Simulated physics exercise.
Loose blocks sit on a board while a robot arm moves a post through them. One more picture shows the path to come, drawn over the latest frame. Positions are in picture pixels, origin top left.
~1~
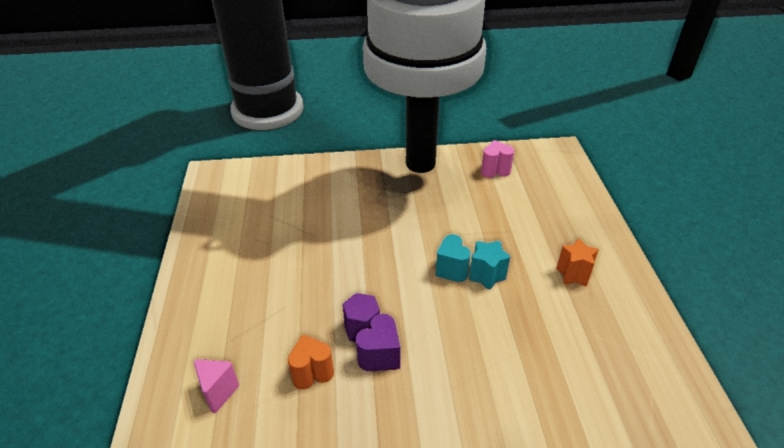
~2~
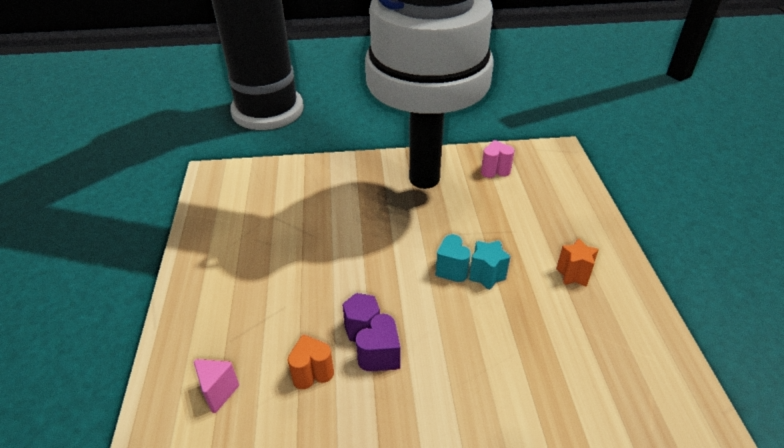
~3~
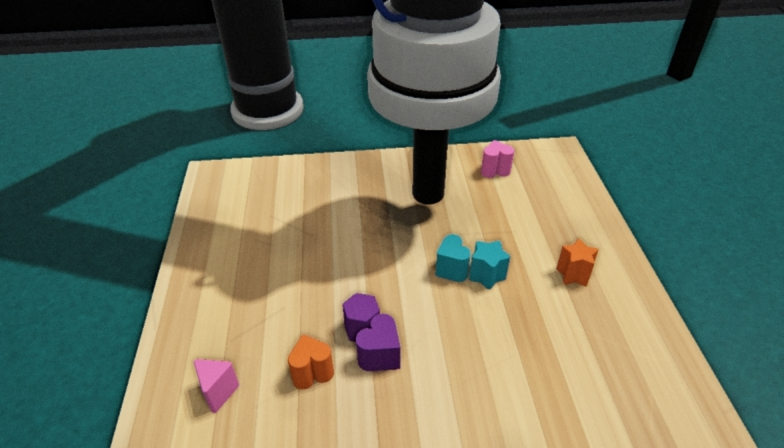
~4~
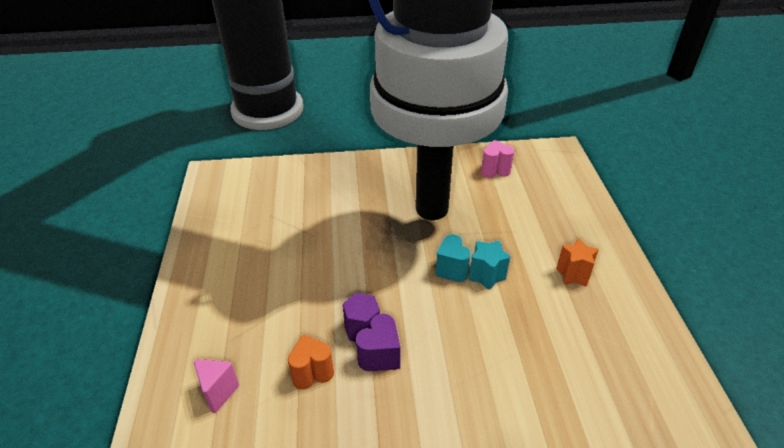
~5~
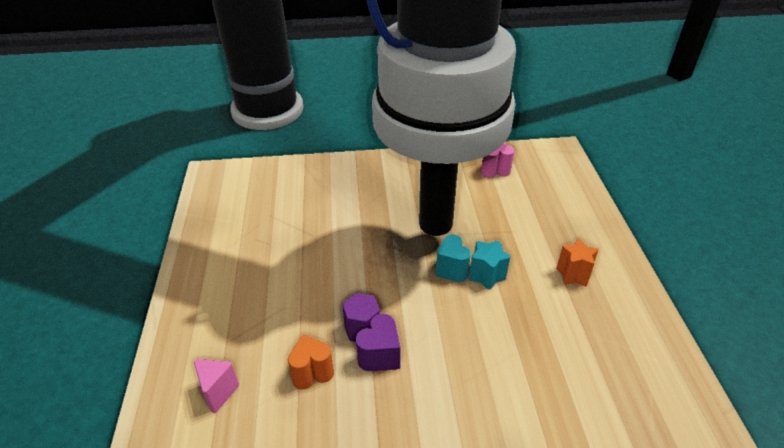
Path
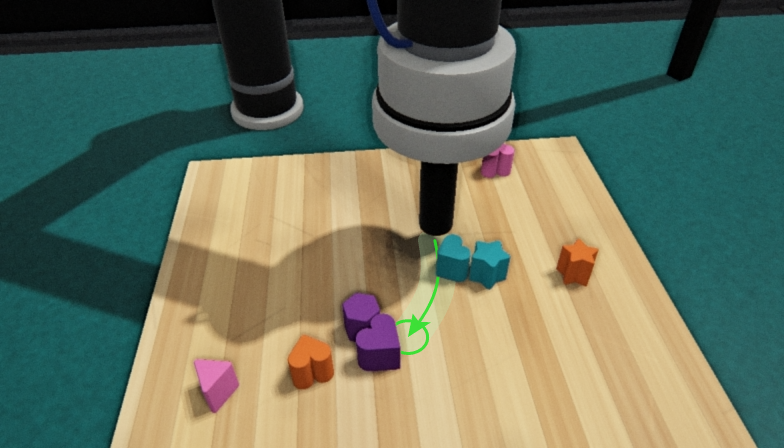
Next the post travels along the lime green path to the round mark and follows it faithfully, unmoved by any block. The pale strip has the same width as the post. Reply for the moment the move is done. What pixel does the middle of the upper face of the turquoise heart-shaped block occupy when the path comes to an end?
Answer: (468, 293).
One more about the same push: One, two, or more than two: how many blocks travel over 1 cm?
Moved: Just one.
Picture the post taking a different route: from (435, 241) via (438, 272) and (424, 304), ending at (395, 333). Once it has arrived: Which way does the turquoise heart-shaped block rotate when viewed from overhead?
Seen from above, its turn is counter-clockwise.
Path on the board, from (435, 241) through (438, 271) and (430, 304) to (408, 337).
What follows on the original path. One third of the way, post (439, 258); turquoise heart-shaped block (463, 272), turned 15° anticlockwise.
Two thirds of the way, post (430, 290); turquoise heart-shaped block (469, 292), turned 85° anticlockwise.
At the end, post (408, 322); purple hexagon in place; purple heart-shaped block (376, 337); turquoise heart-shaped block (468, 292), turned 90° anticlockwise.
